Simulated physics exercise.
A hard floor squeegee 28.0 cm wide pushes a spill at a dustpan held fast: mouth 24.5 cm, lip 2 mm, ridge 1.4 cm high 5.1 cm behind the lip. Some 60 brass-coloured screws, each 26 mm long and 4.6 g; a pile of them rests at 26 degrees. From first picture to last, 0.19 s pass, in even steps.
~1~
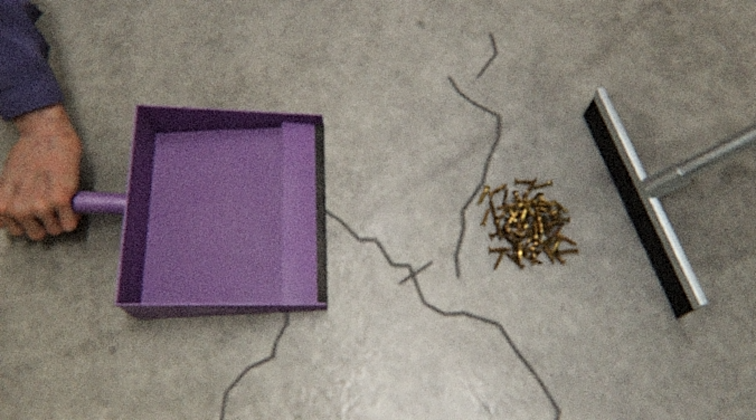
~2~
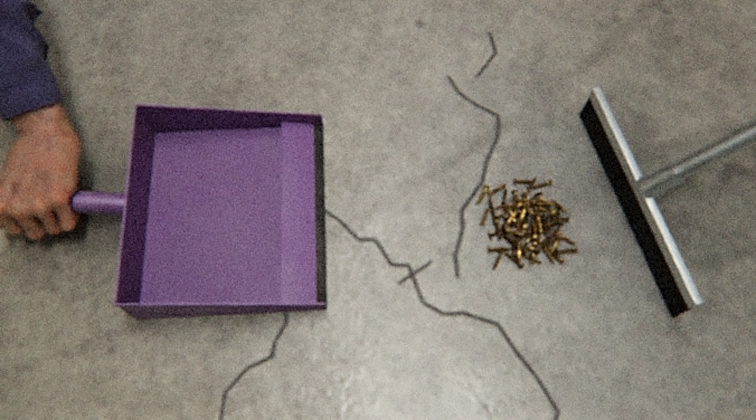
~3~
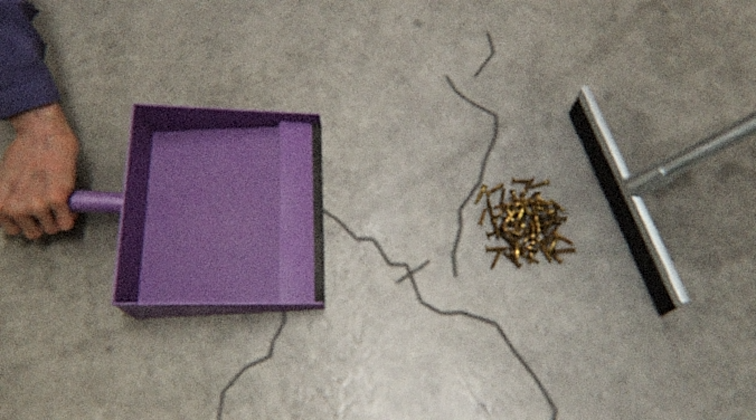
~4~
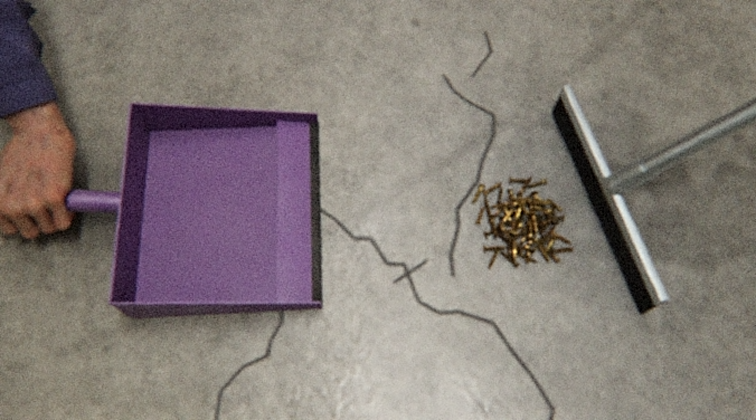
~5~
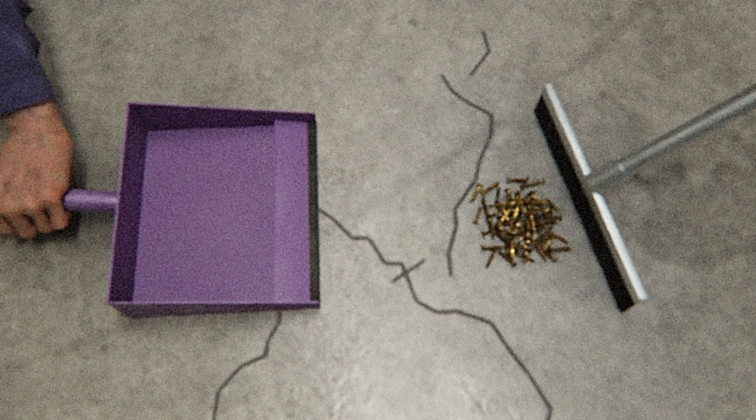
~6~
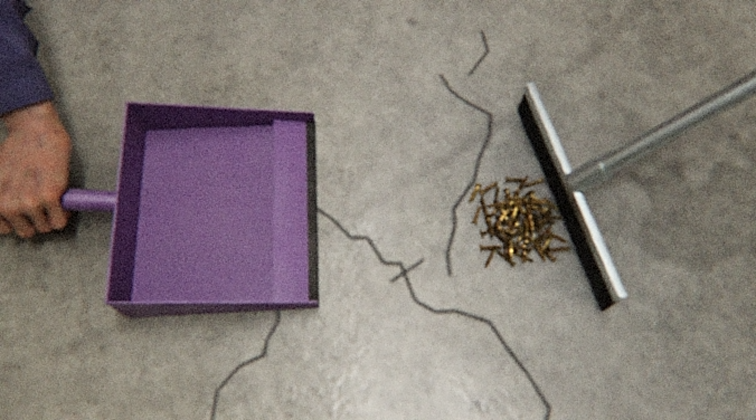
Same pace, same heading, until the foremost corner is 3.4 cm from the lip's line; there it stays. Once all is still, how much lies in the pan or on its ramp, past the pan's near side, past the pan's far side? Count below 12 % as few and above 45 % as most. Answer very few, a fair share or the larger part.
In the pan or on its ramp: Very few; past the pan's near side: Very few; past the pan's far side: Very few.
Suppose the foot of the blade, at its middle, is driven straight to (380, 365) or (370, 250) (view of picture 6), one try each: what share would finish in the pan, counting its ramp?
Some 0 and 5 per cent.
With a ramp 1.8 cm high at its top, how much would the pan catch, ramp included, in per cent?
Then about 0 per cent.
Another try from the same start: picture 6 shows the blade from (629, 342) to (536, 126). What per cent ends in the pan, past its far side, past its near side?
Pan 5, far 0, near 55.
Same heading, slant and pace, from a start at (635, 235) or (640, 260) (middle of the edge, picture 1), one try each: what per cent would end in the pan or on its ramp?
Some 0 and 0 per cent.
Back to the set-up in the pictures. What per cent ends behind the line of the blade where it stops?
Some 5 per cent.
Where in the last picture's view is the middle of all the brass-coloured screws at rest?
Near (348, 222).
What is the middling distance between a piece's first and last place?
Some 22 cm.
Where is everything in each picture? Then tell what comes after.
The first picture shows blade from (698, 304) to (599, 95), moved 0.0 cm, 0 of the pieces shifted so far; middle of the pieces at (533, 225); pan at (221, 217).
The second picture shows blade from (693, 303) to (595, 95), moved 0.4 cm, 0 of the pieces shifted so far; middle of the pieces at (532, 224).
The third picture shows blade from (680, 302) to (583, 94), moved 1.5 cm, 0 of the pieces shifted so far; middle of the pieces at (530, 224).
The fourth picture shows blade from (659, 300) to (565, 93), moved 3.4 cm, 0 of the pieces shifted so far; middle of the pieces at (528, 223).
The fifth picture shows blade from (638, 298) to (547, 91), moved 5.4 cm, 0 of the pieces shifted so far; middle of the pieces at (525, 223).
The sixth picture shows blade from (618, 296) to (529, 90), moved 7.5 cm, 0 of the pieces shifted so far; middle of the pieces at (524, 222); pan at (212, 215).
Then, 0.23 s after the last picture, middle of the blade 18 cm from the lip; 0 % over the lip, far side 0 %, near side 0 %.
Then, 0.38 s after the last picture, middle of the blade 10 cm from the lip; 0 % over the lip, far side 0 %, near side 0 %.
Then, 0.65 s after the last picture, middle of the blade 7 cm from the lip; 0 % over the lip, far side 0 %, near side 5 %.
In the end, pan 0 %, near side 5 %, far side 0 %, in front of the lip or behind the blade 95 %.
